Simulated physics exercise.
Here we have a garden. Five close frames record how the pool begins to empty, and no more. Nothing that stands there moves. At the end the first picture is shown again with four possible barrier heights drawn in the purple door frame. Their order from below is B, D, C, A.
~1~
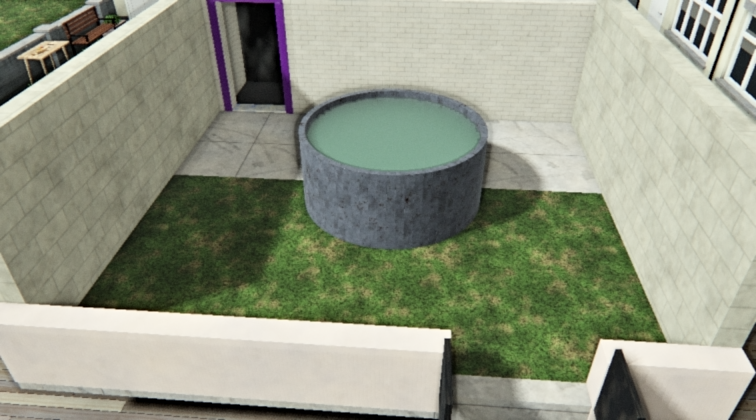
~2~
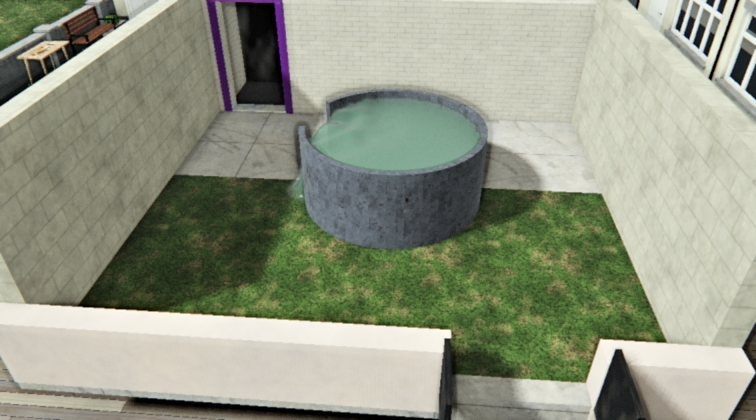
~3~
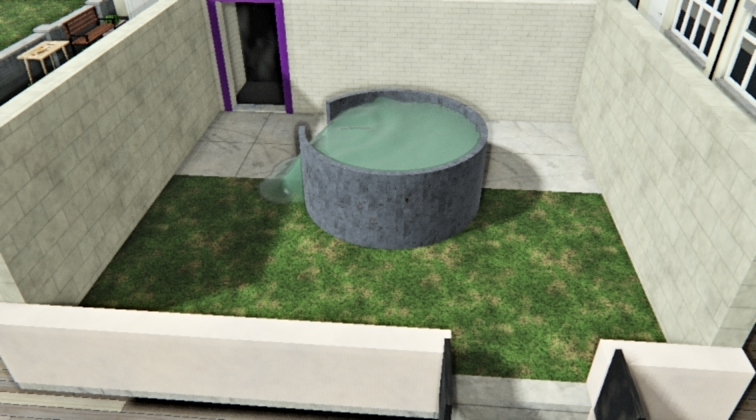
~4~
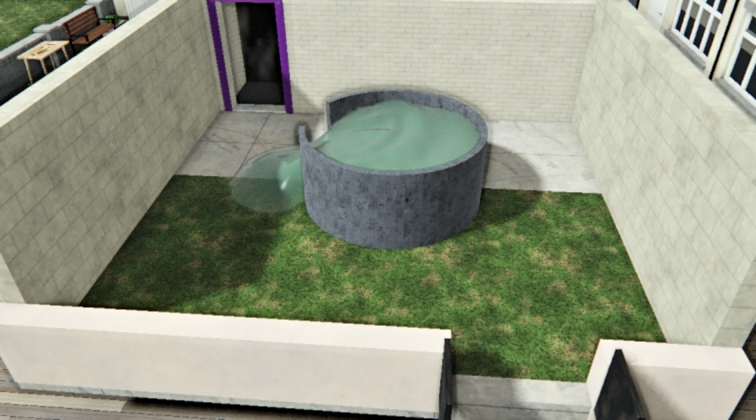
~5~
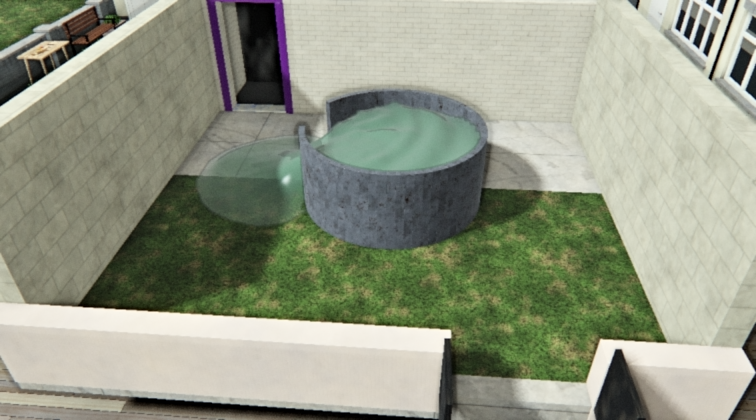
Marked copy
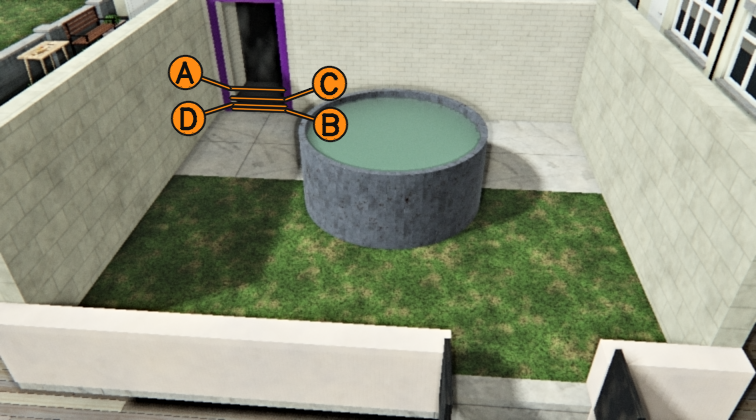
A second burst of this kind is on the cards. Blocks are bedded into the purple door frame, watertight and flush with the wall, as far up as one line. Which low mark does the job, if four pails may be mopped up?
That is height A.
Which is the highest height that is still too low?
C.
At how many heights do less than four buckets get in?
One.
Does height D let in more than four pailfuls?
Yes, that goes wrong.
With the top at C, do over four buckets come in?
Yes, that goes wrong.
On the marked copy, A at (256, 89); B at (259, 109); C at (258, 98); D at (259, 105); from the bottom up B, D, C, A.
For height A, a bucket or two gets in.
For height B, dozens of bucketfuls pour in.
For height C, about 13 bucketfuls get in.
For height D, dozens of bucketfuls pour in.
